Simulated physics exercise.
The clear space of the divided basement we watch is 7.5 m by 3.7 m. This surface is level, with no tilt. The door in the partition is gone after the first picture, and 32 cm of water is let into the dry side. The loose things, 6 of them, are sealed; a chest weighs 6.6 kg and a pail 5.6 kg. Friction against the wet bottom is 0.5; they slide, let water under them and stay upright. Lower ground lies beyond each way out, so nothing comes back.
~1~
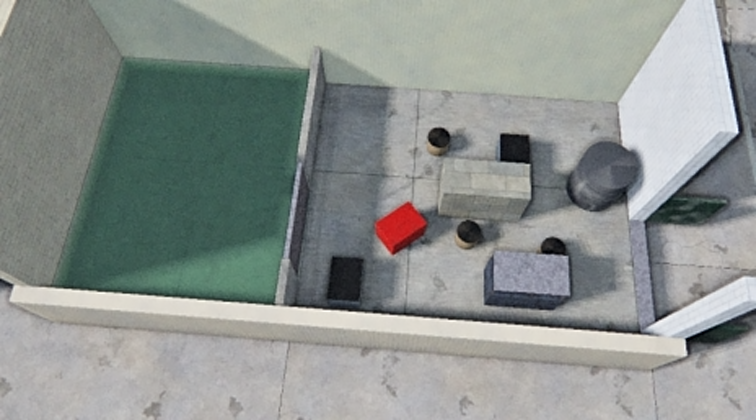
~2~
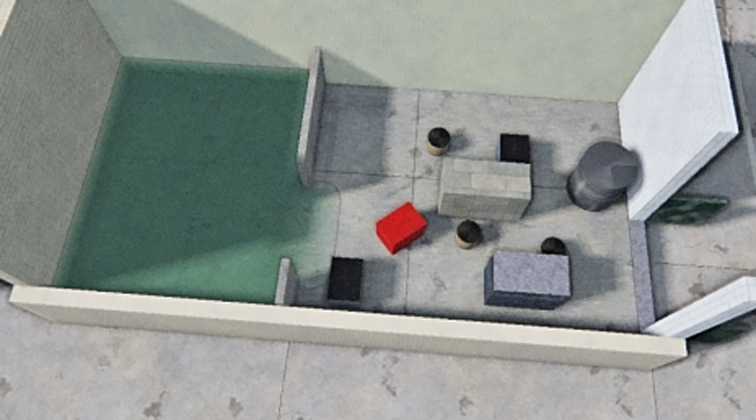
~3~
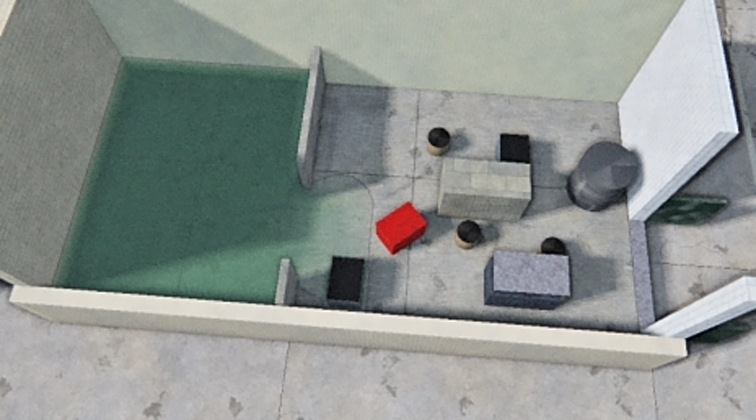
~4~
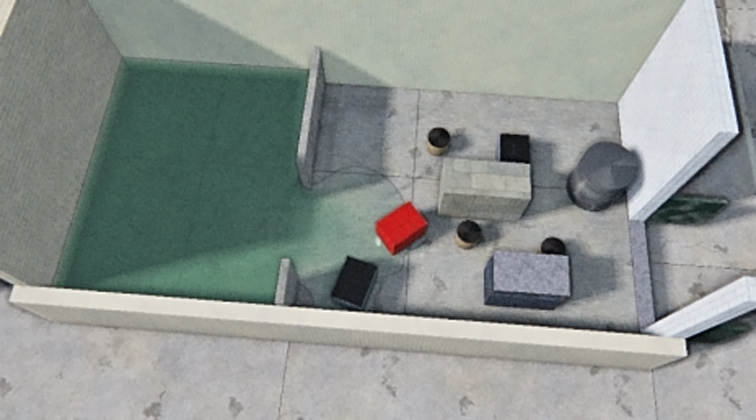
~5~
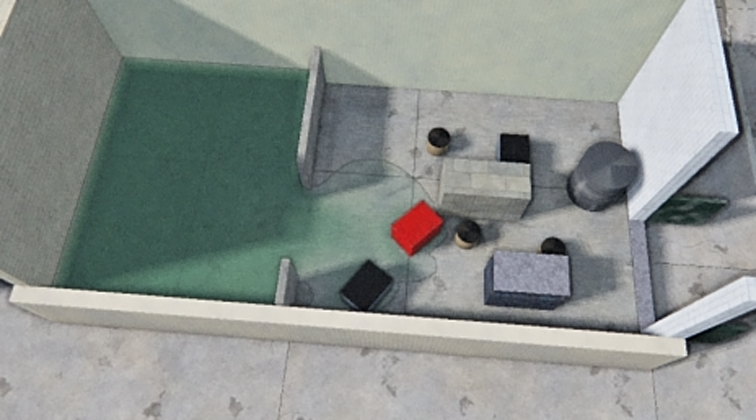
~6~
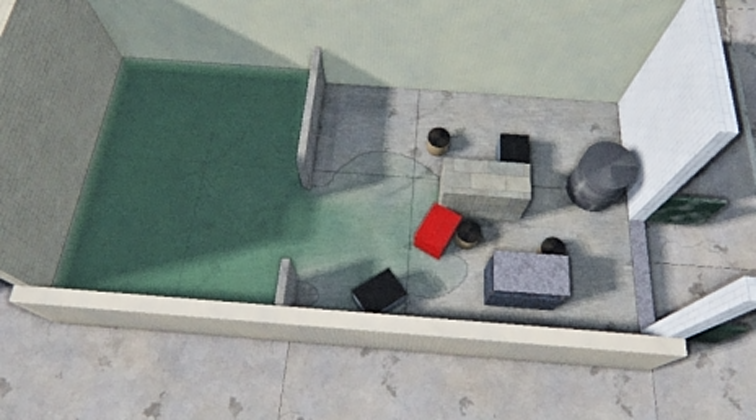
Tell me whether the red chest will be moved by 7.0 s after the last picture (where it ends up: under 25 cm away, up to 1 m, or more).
It ends up far from its start.
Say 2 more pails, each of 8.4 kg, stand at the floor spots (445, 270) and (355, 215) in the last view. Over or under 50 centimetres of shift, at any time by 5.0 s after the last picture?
First one goes beyond it, second one goes beyond it.
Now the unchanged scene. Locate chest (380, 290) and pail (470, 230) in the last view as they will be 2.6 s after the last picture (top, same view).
Somewhere around (471, 303) and (629, 217).
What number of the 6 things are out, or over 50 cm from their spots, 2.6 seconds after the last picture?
Count then: 5.
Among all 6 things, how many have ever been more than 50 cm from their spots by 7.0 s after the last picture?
By my tally, 5.
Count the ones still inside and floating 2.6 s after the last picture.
At that moment it comes to 3.
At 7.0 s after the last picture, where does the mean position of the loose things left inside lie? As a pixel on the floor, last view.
That lands at roughly (515, 207).
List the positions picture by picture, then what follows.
The first frame shows the red chest at (401, 223), on the bottom; 11.1 m2 under water; 0 of 6 have shifted.
The second frame shows the red chest at (401, 223) rests on the ground; 11.7 m2 under water; 0 of 6 have shifted.
The third frame shows the red chest at (401, 223), on the bottom; 12.4 m2 under water; 0 of 6 have shifted.
The fourth frame shows the red chest at (402, 223), on the bottom; water covers 13.2 m2; 1 of 6 have shifted.
The fifth frame shows the red chest at (418, 224), on the bottom, 21 cm from its start; 14.0 m2 under water; 2 of 6 have shifted.
The sixth frame shows the red chest at (439, 226) rests on the ground, 49 cm from its start; 15.0 m2 under water; 2 of 6 have shifted.
Then, 0.6 s after the last picture the red chest is near (471, 239), 0.9 m from its start, afloat; 0 of 6 are out; 1 afloat.
Then, 2.6 s after the last picture the red chest is near (603, 222), 2.6 m from its start, afloat; 0 of 6 are out; 3 afloat.
Then, 4.6 s after the last picture the red chest has gone out; 3 of 6 are out; 2 afloat.
Then, 7.0 s after the last picture the red chest has gone out; 3 of 6 are out; 3 afloat.
